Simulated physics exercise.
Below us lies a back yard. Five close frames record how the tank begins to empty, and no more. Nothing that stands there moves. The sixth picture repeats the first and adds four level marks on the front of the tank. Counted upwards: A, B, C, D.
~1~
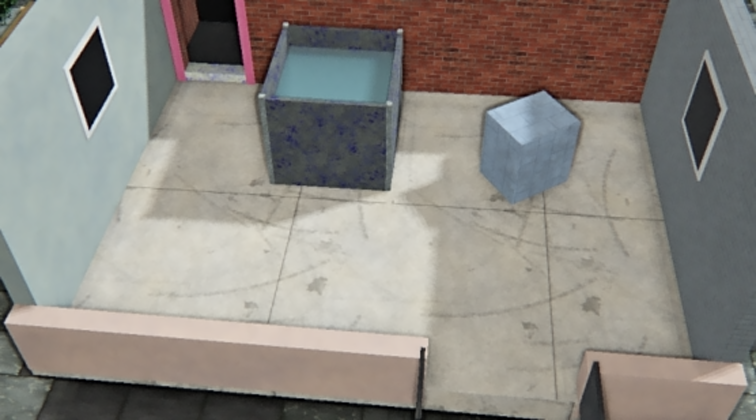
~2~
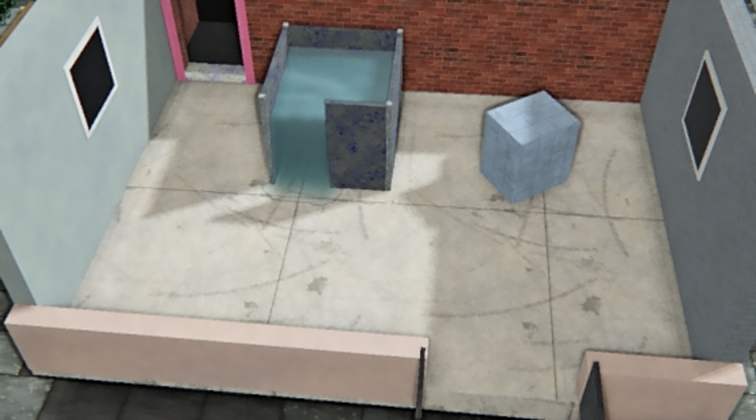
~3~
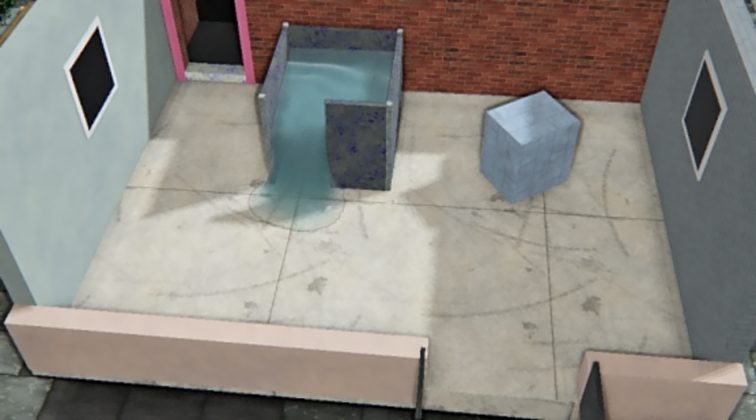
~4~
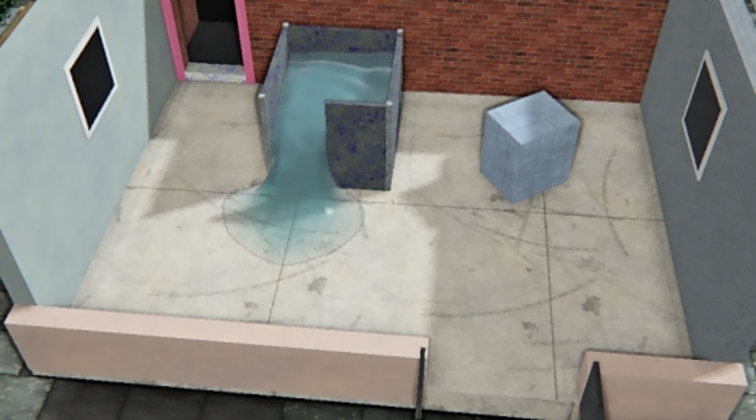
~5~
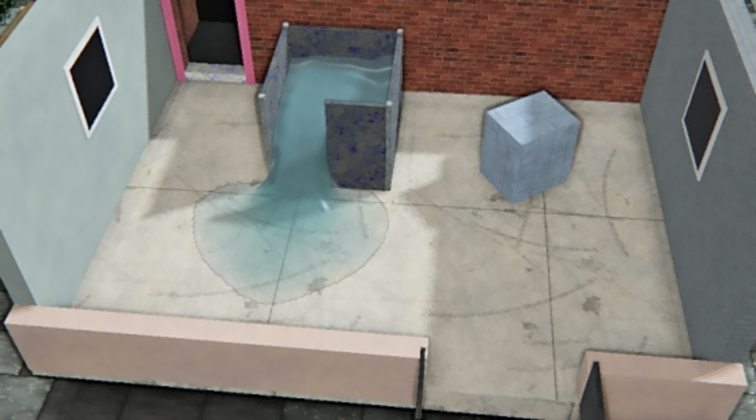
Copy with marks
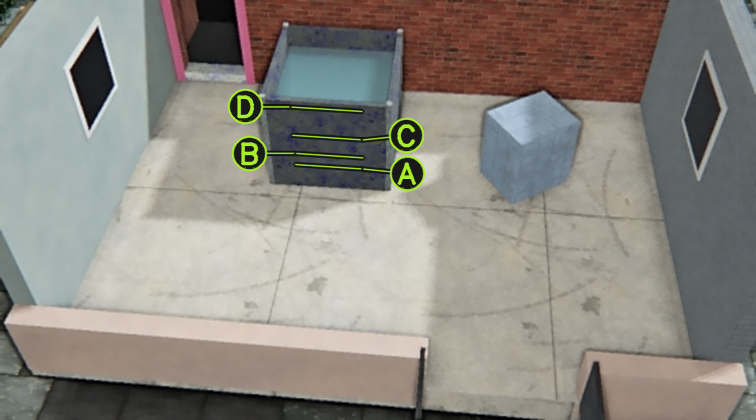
Back yard with water pouring from the opened left front of a square tank and spreading across the pale paved ground.
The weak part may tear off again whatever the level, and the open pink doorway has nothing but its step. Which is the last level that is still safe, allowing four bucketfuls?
Use line C.
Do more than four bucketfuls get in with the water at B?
No, that is safe.
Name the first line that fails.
Here it is line D.
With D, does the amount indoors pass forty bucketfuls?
No, less.
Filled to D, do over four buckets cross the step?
Yes, it does.
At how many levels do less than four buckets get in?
Three of the four.
On the marked copy, A at (329, 166); B at (328, 155); C at (327, 137); D at (325, 109); from the bottom up A, B, C, D.
With A, nothing gets over.
With B, nothing gets over.
With C, a bucket or two gets in.
With D, about 13 bucketfuls get in.
